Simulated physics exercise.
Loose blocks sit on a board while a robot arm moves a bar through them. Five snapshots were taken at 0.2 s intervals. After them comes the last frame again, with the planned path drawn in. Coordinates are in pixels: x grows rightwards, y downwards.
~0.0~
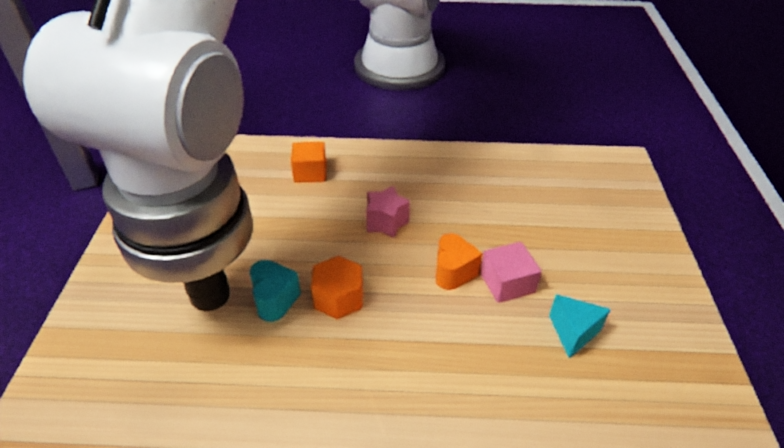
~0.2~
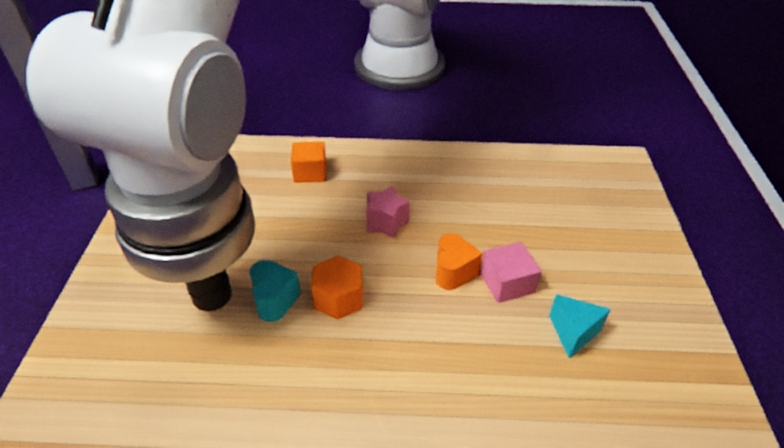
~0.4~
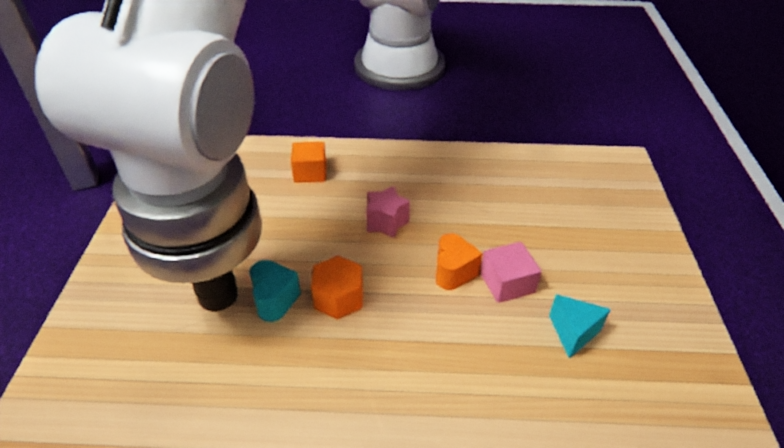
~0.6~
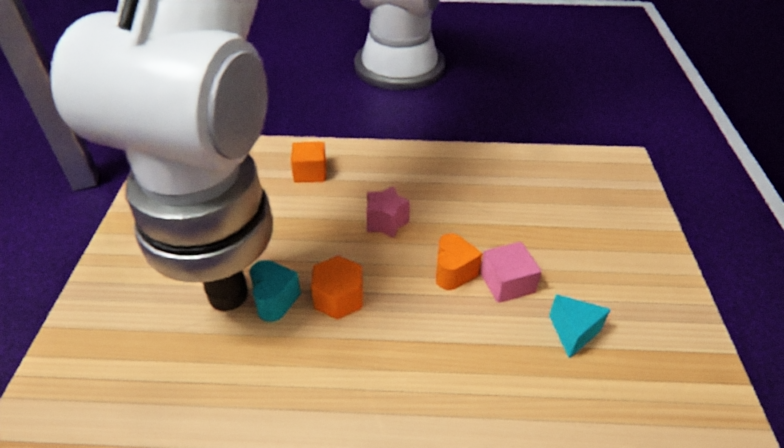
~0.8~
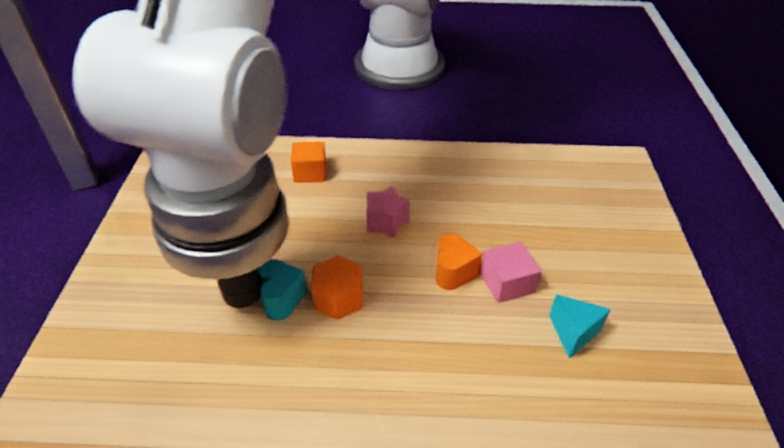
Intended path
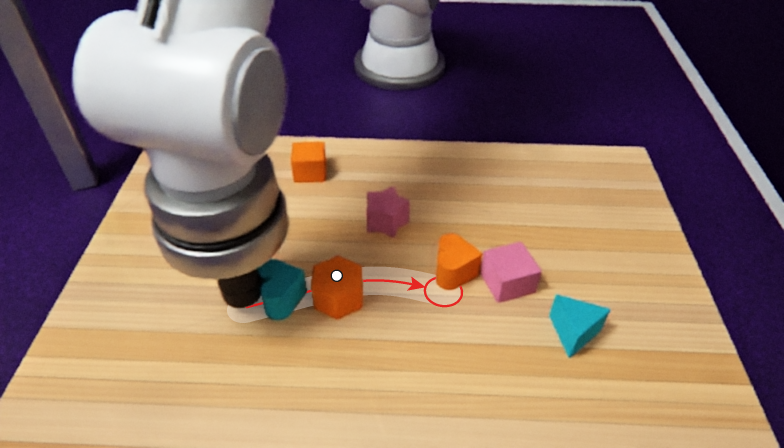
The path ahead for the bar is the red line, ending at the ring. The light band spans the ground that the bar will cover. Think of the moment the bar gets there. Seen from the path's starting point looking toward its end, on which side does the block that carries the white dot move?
It gets pushed right.
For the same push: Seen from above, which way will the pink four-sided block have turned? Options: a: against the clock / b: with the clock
b (with the clock)
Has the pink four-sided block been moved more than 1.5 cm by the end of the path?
My answer is no.
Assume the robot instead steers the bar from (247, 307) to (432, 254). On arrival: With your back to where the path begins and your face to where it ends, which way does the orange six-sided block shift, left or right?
To the path's right.
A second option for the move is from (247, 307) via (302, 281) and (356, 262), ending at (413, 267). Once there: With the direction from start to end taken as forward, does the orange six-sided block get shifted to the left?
That would be a no.
The line goes from (247, 307) through (314, 290) and (379, 280) to (443, 291); the dot is on the orange six-sided block.
What follows on the original path. One third of the way, bar (312, 277); turquoise heart-shaped block (344, 258); orange six-sided block (382, 275), turned 20° clockwise.
Two thirds of the way, bar (380, 267); turquoise heart-shaped block (405, 242), turned 25° anticlockwise; orange six-sided block (420, 281), turned 60° clockwise.
At the end, bar (445, 278); turquoise heart-shaped block (422, 237), turned 60° anticlockwise; orange six-sided block (465, 305), turned 115° clockwise; orange heart-shaped block (472, 247), turned 20° anticlockwise; pink four-sided block (520, 258), turned 25° clockwise.
